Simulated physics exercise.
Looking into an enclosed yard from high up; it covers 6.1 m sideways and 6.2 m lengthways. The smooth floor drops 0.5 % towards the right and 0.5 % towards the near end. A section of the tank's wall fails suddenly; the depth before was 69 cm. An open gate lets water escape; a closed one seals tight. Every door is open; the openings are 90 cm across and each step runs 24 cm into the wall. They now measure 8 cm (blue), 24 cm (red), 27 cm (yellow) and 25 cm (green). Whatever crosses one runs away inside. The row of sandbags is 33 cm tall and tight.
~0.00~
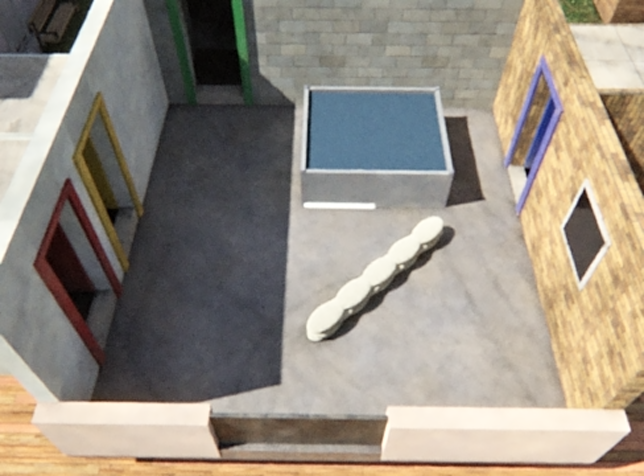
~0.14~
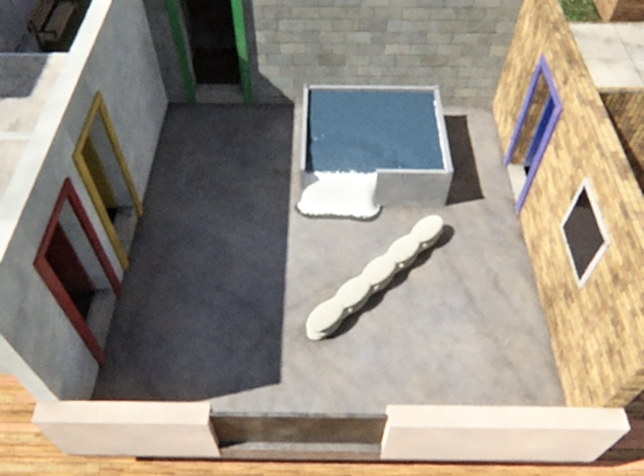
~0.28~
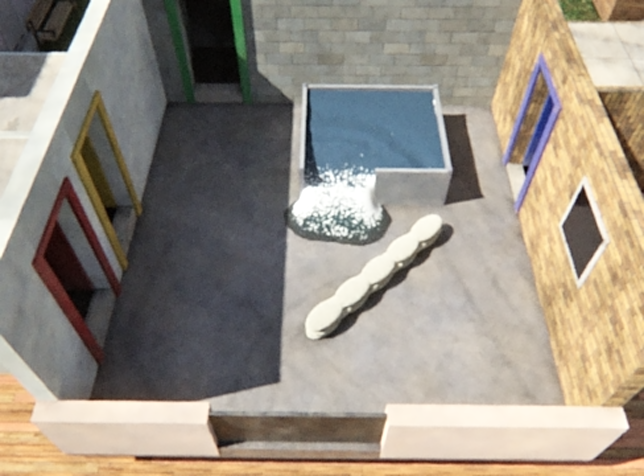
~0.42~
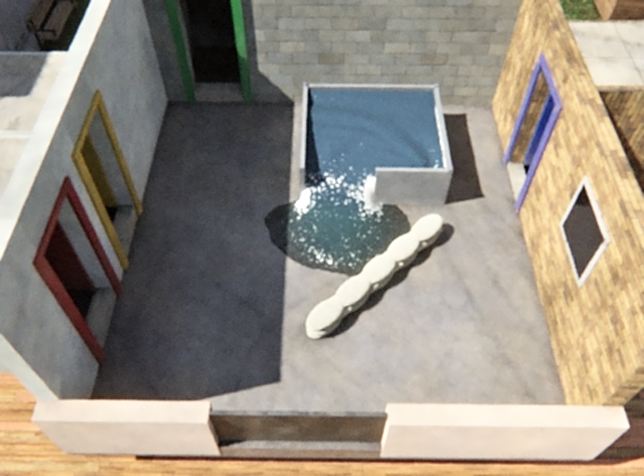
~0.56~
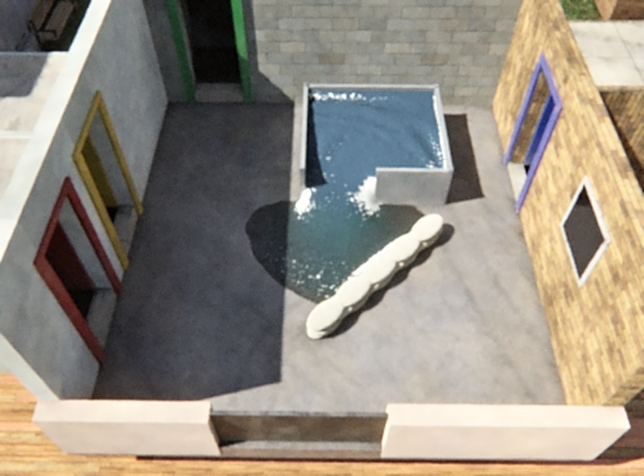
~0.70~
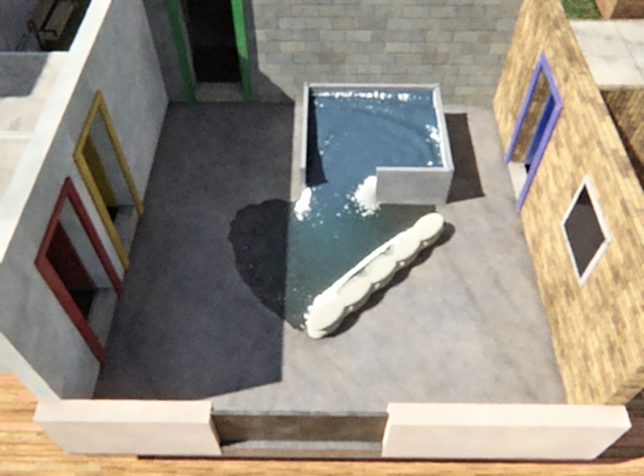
Water pours from a gap in the tank and spreads across the floor to the pale, lumpy barrier.
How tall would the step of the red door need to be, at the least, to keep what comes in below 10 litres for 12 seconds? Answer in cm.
Close to 28 cm is just enough.
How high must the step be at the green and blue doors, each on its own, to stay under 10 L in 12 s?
About 11.5 cm at green and 8.5 cm at blue.
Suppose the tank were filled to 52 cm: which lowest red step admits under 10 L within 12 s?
Some 19 cm.
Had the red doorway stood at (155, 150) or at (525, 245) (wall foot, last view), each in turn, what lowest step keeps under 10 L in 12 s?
About 7.0 and 7.5 cm.
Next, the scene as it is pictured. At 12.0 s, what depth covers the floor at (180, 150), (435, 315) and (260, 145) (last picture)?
Roughly 9, 5 and 8 cm, in turn.
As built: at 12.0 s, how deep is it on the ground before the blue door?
Some 14.0 cm.
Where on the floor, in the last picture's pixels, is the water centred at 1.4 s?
Around (353, 193).
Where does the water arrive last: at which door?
The green one.
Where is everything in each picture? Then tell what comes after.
In the first frame, the tank at (374, 131) is whole and still, 69 cm deep; the red door at (88, 286) is dry.
In the second frame, water pours out at (340, 191) and has run 0.3 m, to (362, 218); about 9 cm deep outside, 69 cm at the back.
In the third frame, the front is at (358, 242), 0.8 m from the gap at (339, 192); 1.0 m2 of floor is wet, 69 cm left at the back.
In the fourth frame, water pours out at (339, 193) and has run 1.4 m, to (343, 270); about 8 cm deep outside, 69 cm at the back.
In the fifth frame, the gap is at (339, 193), the front 1.9 m out at (327, 301); the back of the tank holds 66 cm.
In the sixth frame, the gap is at (340, 192), the front 2.3 m out at (302, 326); the back of the tank holds 58 cm; the red door at (89, 284), 4.0 m from the gap, is still 2.0 m from the nearest water.
After 1.4 s water covers 25 % of the floor, deepest (40 cm) near (369, 273); it has not reached the red door.
After 3.0 s water covers 40 % of the floor, deepest (38 cm) near (86, 426); 31 cm at the red door, 8 litres in over its 24 cm step.
After 12.0 s water covers 95 % of the floor, deepest (16 cm) near (486, 107); 8 cm at the red door, 21 litres in over its 24 cm step.
At the red door as built, the water arrived by 2.0 s and peaked near 31 cm at 2.8 s.
Run again over the same 12 s with other heights there, 15 litres in over 25.5 cm, 1 litre over 34.5 cm. The limit of 10 litres is kept from about 28 cm up.
